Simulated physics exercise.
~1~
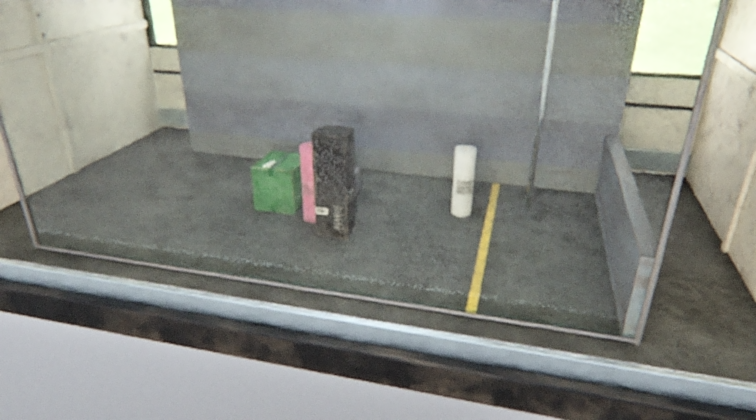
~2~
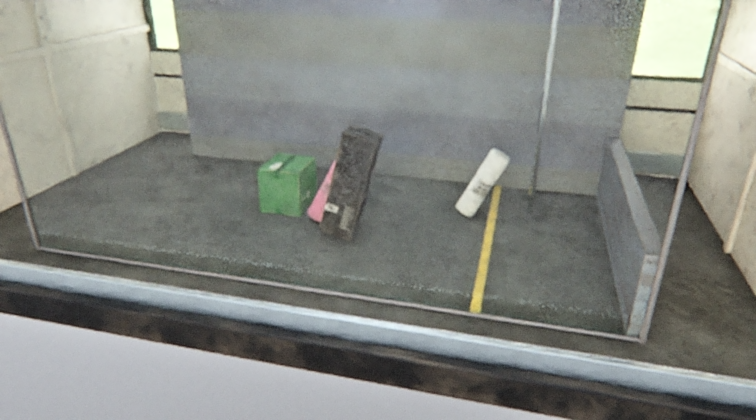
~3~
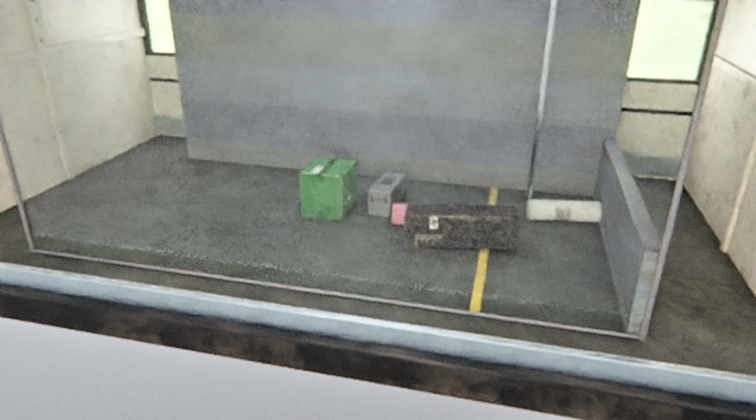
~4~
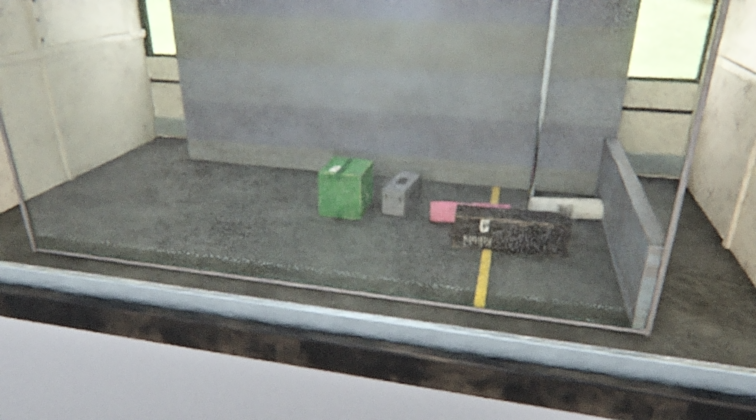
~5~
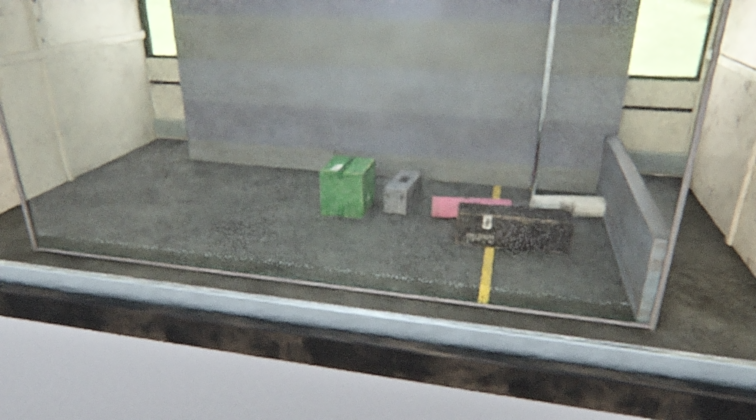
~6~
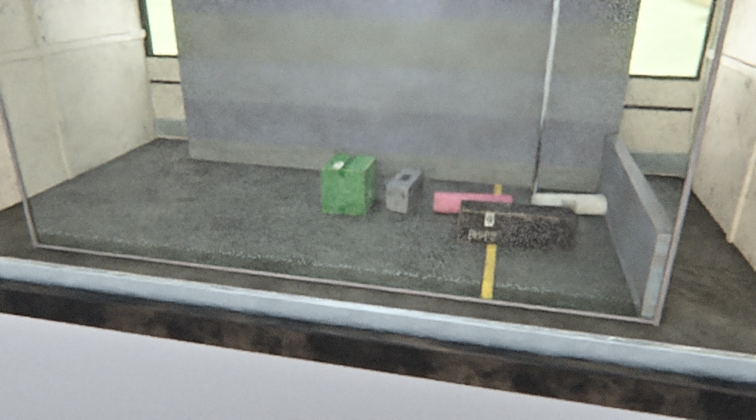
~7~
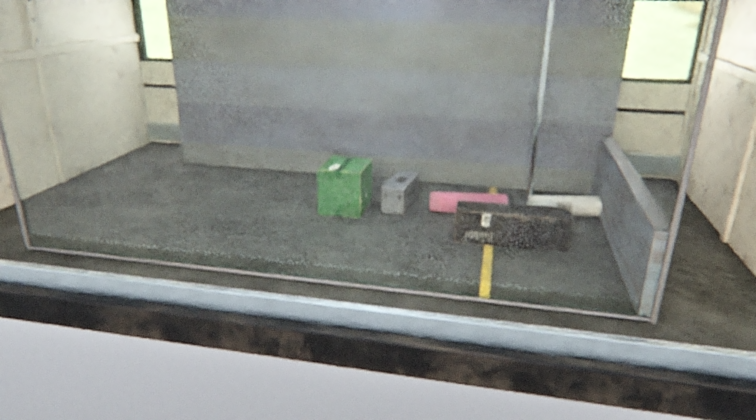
To begin with, a black tall box, a pink roll and a green carton stand close together on a dark bay floor, with a white roll upright nearer a yellow line. The black box and both rolls then lean over to the right. They topple onto their sides as the green carton slides right and a small grey toolbox comes into view. The black box and pink roll shift farther right, while the white roll lies by the low right wall. Finally everything settles, the black box and white roll beyond the line, the carton and toolbox short of it.
